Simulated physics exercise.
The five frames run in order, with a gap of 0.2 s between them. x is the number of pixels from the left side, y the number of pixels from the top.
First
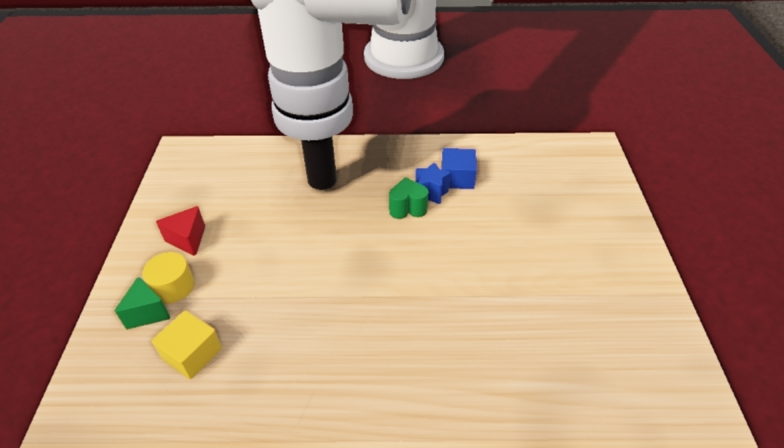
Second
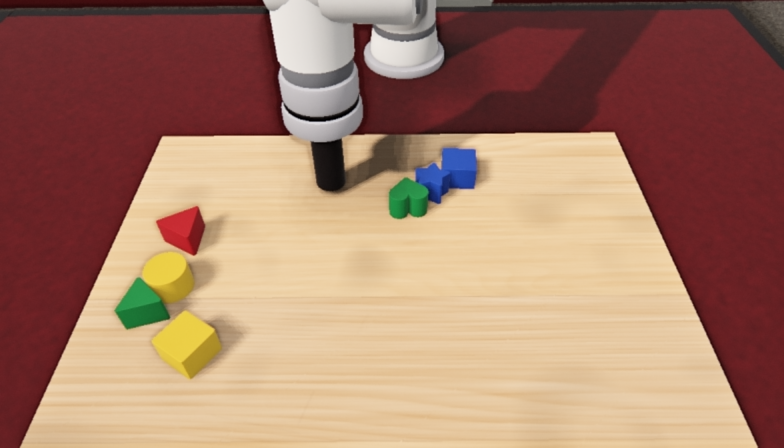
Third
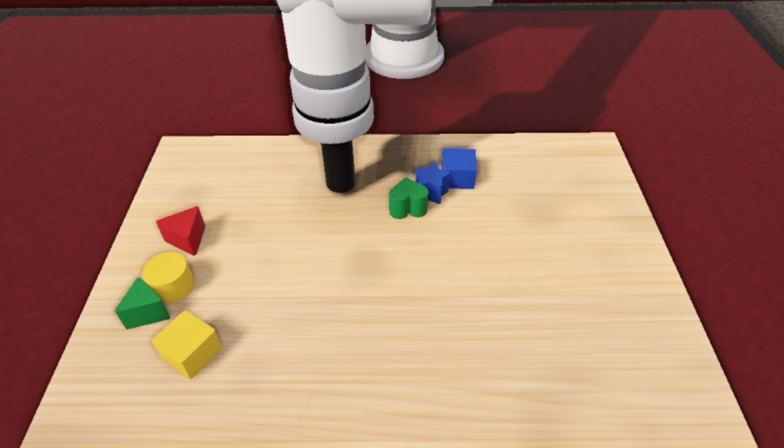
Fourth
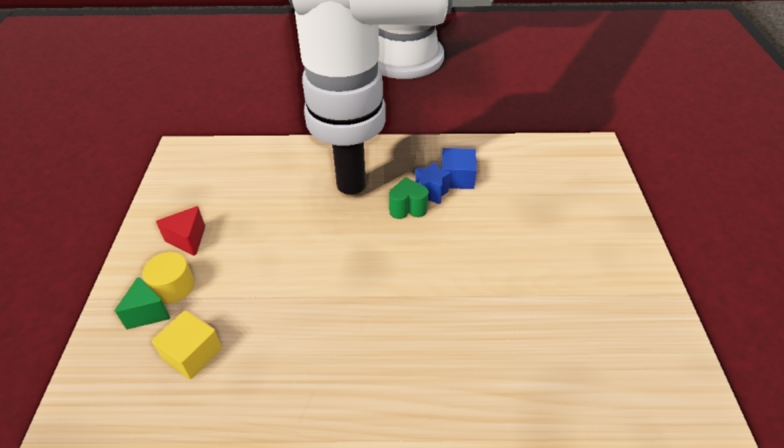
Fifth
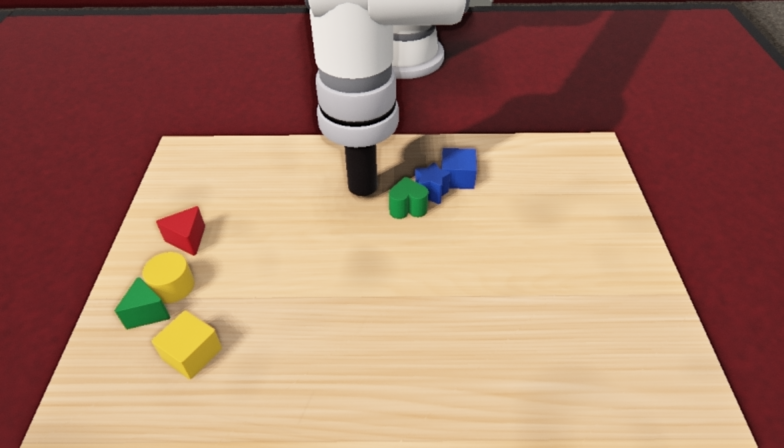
A pale wooden board lies on a dark red surface, seen from above at an angle by a still camera. A red block, a yellow round block, a green triangular block and a yellow cube sit at the left, while a green heart block, a blue star and a blue cube cluster near the far edge. A white robot arm slides its black tip slowly rightward, nearing the green heart, and no block moves.
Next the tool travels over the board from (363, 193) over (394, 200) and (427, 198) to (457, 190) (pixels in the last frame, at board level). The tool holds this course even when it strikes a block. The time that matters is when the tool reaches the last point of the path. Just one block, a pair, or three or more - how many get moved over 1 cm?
By the end, three or more blocks will have moved.
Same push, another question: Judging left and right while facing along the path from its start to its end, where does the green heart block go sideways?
Answer: Right.
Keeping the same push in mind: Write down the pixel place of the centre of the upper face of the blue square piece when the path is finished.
The centre of its top will be at (488, 145).
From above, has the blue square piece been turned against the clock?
The answer is yes.
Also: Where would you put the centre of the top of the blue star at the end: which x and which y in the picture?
It should be at about (486, 168).
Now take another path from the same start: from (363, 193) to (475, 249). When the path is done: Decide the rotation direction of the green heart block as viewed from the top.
Short answer: Counterclockwise.
On the path given first. One third of the way, tool at (395, 194); green heart block at (419, 194).
Two thirds of the way, tool at (427, 192); green heart block at (434, 200), turned 25° clockwise; blue star at (453, 172), turned 15° anticlockwise; blue square piece at (470, 153).
At the end, tool at (457, 184); green heart block at (434, 200), turned 30° clockwise; blue star at (486, 168); blue square piece at (488, 145), turned 65° anticlockwise.
